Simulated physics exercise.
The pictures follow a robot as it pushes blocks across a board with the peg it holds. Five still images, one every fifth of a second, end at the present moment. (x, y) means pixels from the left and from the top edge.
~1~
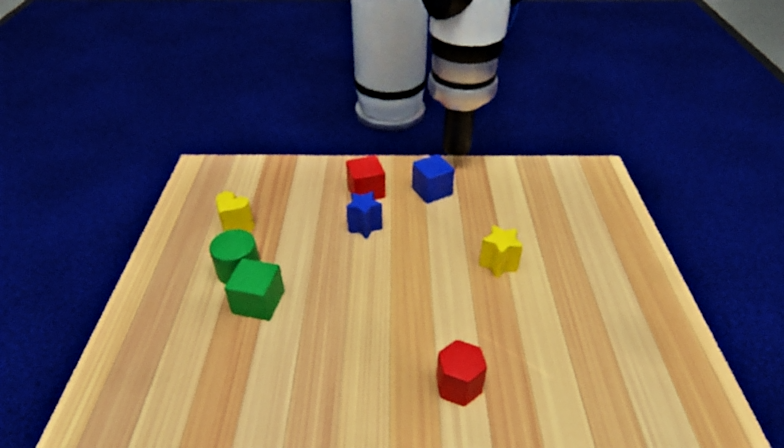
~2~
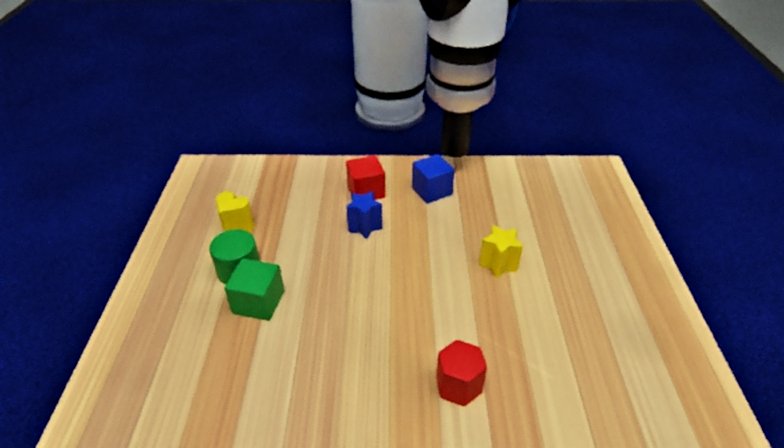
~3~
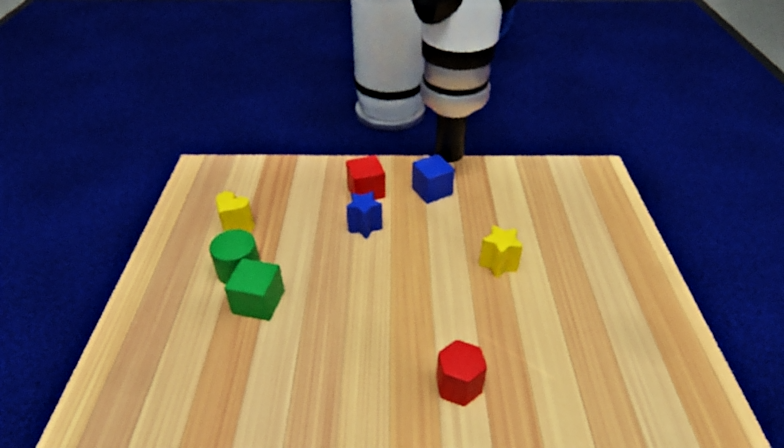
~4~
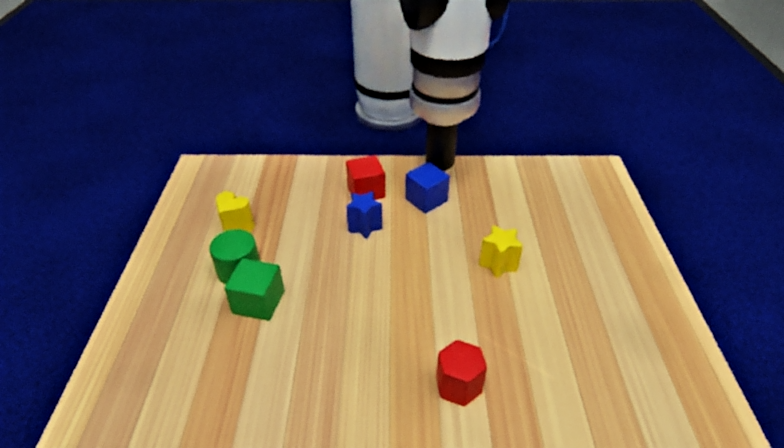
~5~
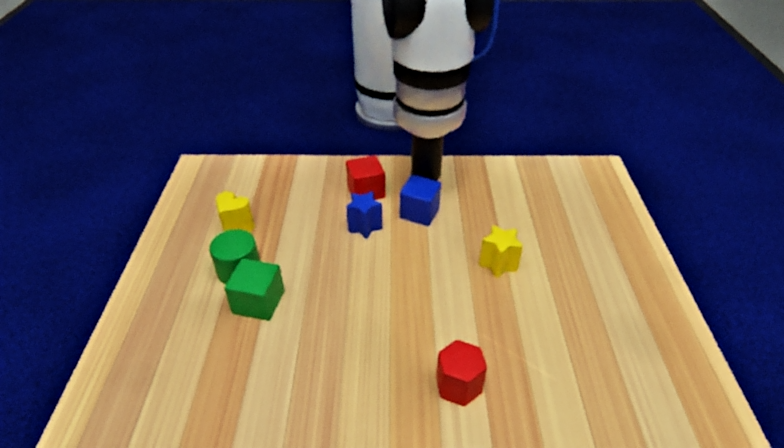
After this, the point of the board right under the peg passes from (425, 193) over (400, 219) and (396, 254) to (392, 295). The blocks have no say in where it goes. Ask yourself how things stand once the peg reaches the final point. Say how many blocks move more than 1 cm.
I'd say just one block gets shifted by more than about 1 cm.
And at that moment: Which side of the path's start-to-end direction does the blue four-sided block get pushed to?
The answer is left: Facing from the path's start to its end, that's where the blue four-sided block shifts.
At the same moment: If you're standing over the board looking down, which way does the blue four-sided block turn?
Short answer: Counterclockwise.
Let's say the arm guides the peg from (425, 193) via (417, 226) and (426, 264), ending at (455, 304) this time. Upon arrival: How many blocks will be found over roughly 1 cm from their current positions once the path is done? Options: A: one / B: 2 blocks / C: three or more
A.
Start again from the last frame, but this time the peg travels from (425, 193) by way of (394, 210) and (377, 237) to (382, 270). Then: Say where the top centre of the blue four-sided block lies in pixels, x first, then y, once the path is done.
At pixel (412, 219).
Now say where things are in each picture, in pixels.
The first picture shows peg's lower end at (456, 149); blue star block at (364, 201); blue four-sided block at (434, 165).
The second picture shows peg at (455, 151); blocks still.
The third picture shows peg at (449, 155); blocks still.
The fourth picture shows peg at (440, 164); blue four-sided block at (428, 174).
The fifth picture shows peg at (426, 176); blue star block at (364, 201); blue four-sided block at (421, 187).
What follows on the original path. One third of the way, peg at (401, 202); blue four-sided block at (411, 215), turned 55° anticlockwise.
Two thirds of the way, peg at (396, 237); blue four-sided block at (417, 250), turned 75° anticlockwise.
At the end, peg at (392, 278); blue star block still; blue four-sided block at (430, 273), turned 105° anticlockwise.
